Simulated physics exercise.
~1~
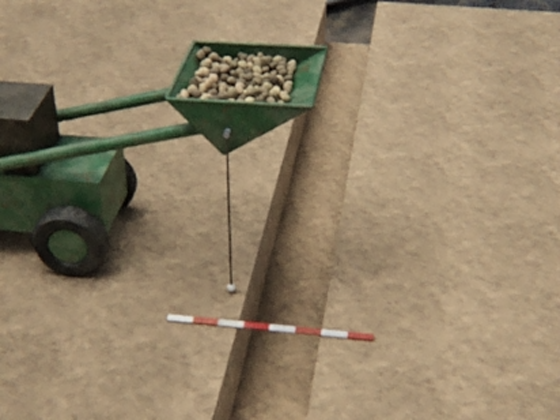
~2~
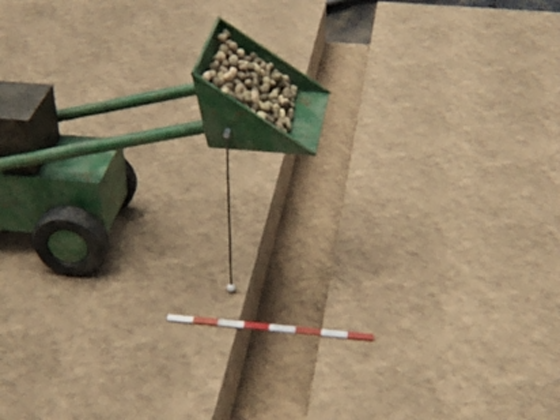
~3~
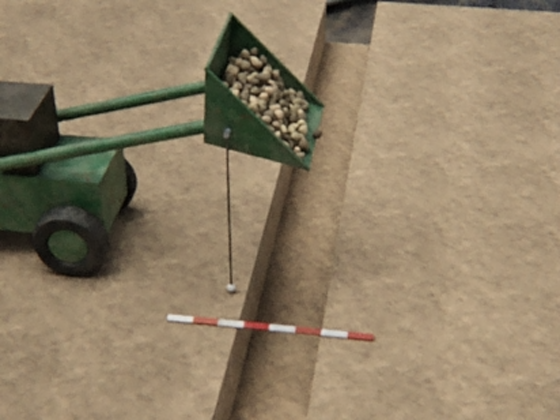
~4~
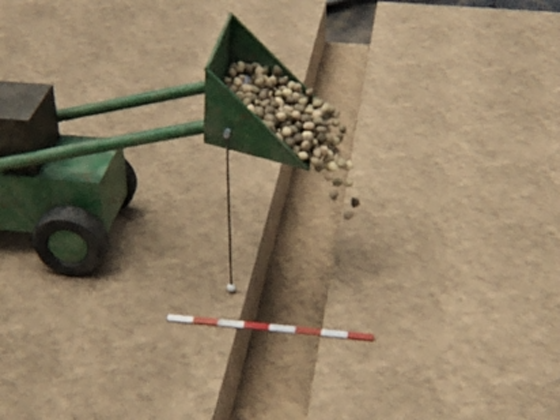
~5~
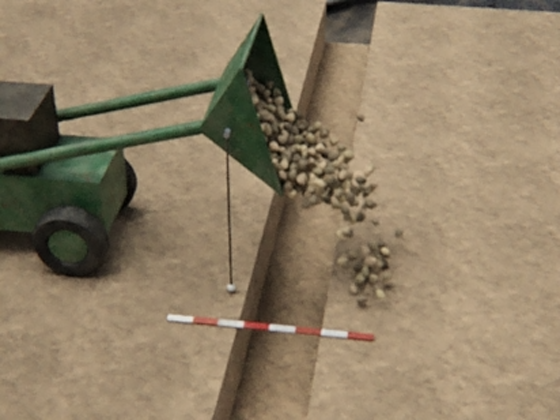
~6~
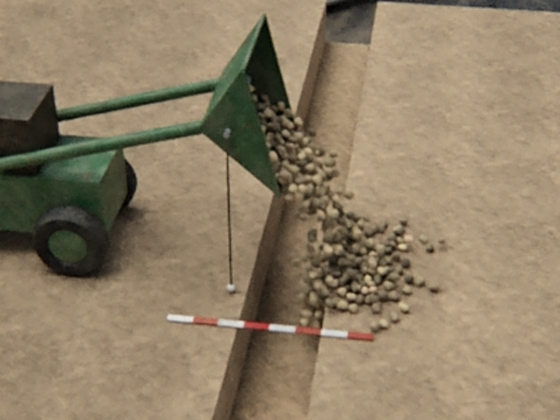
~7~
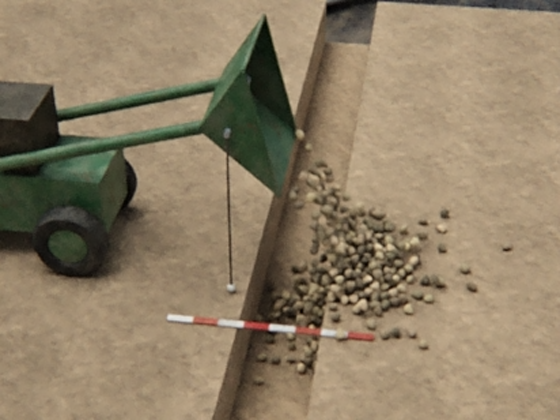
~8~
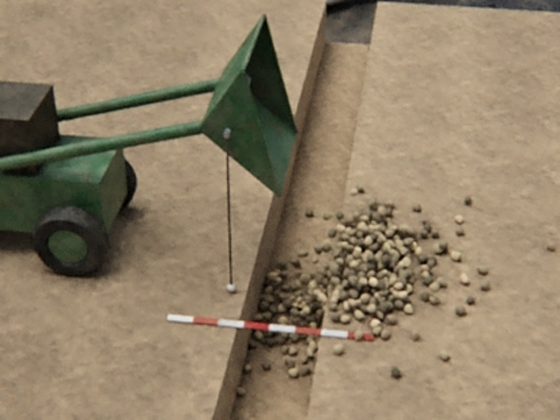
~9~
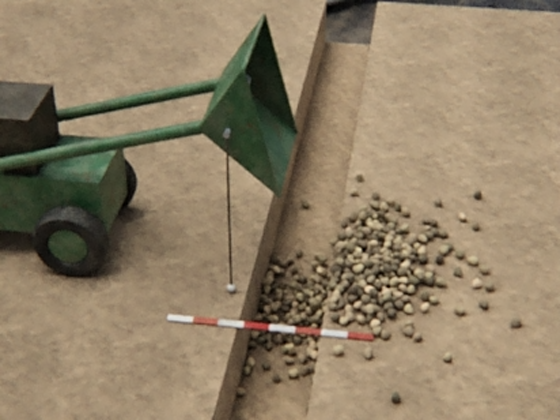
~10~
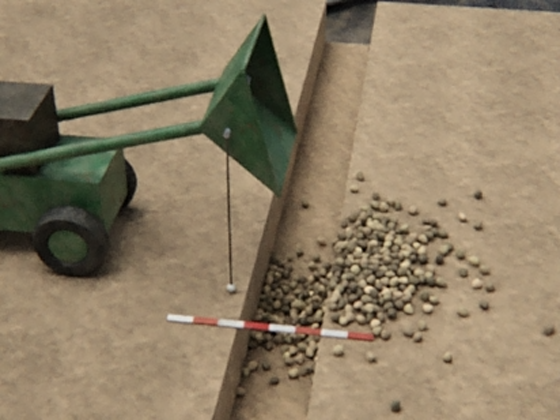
At first, a green loader stands at the left with its raised bucket full of small rounded stones, a white ball hanging on a line below it, and a red and white striped bar near a trench. The bucket tips forward a little and pauses, its stones still inside. Then it tips much more steeply, and the stones spill over the lip to the right. They pour down in a thick stream, landing in the trench and on the ground beyond. At the end, the bucket stays tipped and empty, with more stones lying past the trench than in it.
